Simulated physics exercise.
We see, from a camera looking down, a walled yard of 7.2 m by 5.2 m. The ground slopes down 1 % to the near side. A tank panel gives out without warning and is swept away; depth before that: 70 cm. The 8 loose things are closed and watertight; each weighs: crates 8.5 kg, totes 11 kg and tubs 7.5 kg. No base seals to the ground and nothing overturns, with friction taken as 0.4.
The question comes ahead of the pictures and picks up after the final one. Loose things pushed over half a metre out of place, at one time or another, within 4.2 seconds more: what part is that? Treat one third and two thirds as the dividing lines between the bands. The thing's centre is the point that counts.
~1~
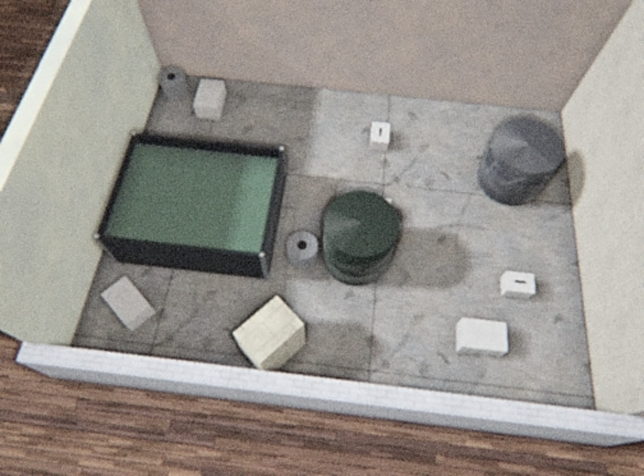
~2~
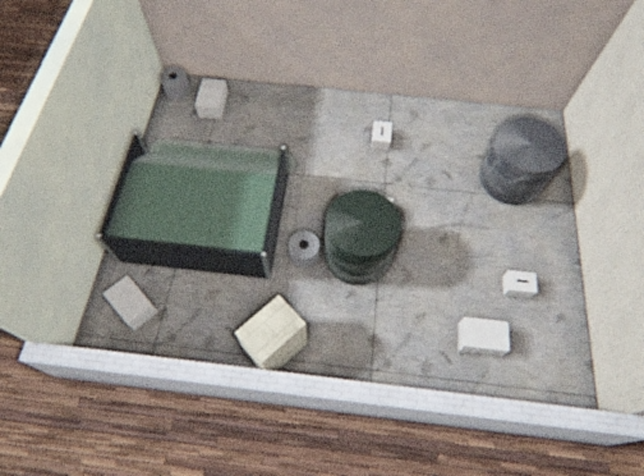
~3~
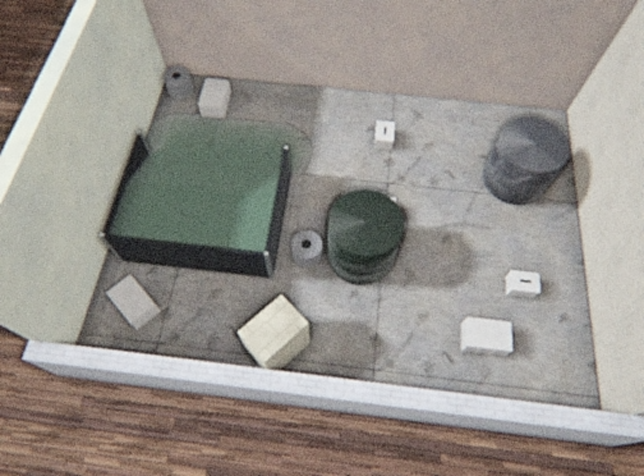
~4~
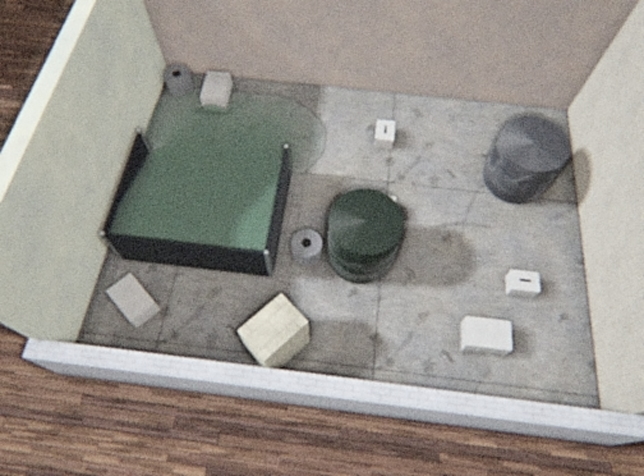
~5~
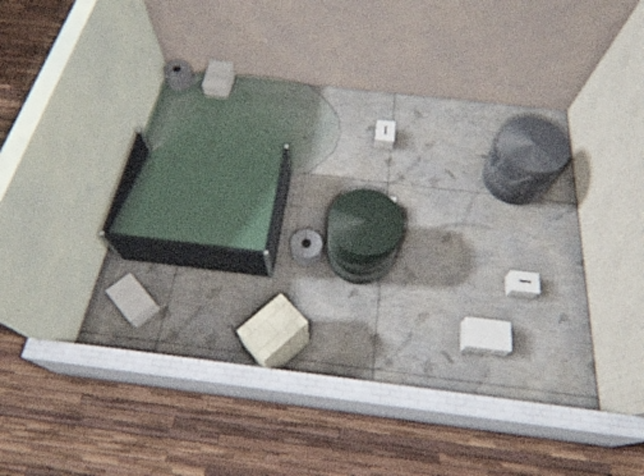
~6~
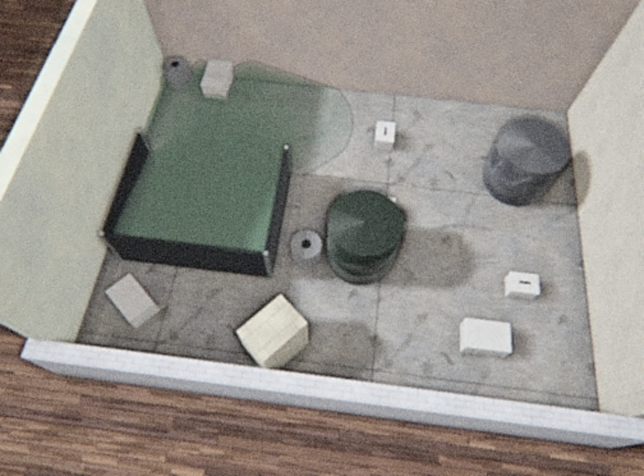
The share ends up at two thirds or past it.
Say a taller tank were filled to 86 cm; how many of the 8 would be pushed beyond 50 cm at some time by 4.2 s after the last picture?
I count 6 of them in that case.
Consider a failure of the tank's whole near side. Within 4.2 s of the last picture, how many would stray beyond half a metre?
5.
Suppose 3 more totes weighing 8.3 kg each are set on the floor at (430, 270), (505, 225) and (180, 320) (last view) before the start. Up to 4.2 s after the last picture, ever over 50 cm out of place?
First stays inside, second goes beyond, third stays inside.
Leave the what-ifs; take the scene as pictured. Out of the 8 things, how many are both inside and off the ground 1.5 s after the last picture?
I count 2.
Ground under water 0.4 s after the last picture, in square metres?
The covered patch comes to about 11.0 m2.
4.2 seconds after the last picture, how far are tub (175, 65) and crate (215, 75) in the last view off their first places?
250 cm, then 100 cm.
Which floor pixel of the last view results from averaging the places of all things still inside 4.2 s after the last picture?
Averaged position, last view: Near pixel (342, 271).
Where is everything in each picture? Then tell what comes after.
In the first frame, a crate at (209, 93), on the bottom; a tub at (171, 77), on the bottom; 3.7 m2 under water; 0 of 8 have shifted.
In the second frame, a crate at (210, 92), on the bottom; a tub at (173, 76) rests on the ground; 5.0 m2 under water; 0 of 8 have shifted.
In the third frame, a crate at (214, 92), on the bottom; a tub at (176, 76) rests on the ground; water covers 6.5 m2; 0 of 8 have shifted.
In the fourth frame, a crate at (215, 85) rests on the ground, 11 cm from its start; a tub at (177, 74) rests on the ground; 8.0 m2 under water; 1 of 8 have shifted.
In the fifth frame, a crate at (218, 73), on the bottom, 35 cm from its start; a tub at (177, 69) rests on the ground, 11 cm from its start; water covers 9.4 m2; 2 of 8 have shifted.
In the sixth frame, a crate at (217, 73), afloat, 35 cm from its start; a tub at (175, 65) floats, 19 cm from its start; 10.1 m2 under water; 2 of 8 have shifted.
Then, 0.4 s after the last picture 0 of 8 are over 50 cm from their spots; 2 afloat.
Then, 1.5 s after the last picture 1 of 8 are over 50 cm from their spots; 2 afloat.
Then, 2.8 s after the last picture 2 of 8 are over 50 cm from their spots; 2 afloat.
Then, 4.2 s after the last picture 6 of 8 are over 50 cm from their spots, and 6 have been at some point; 2 afloat.
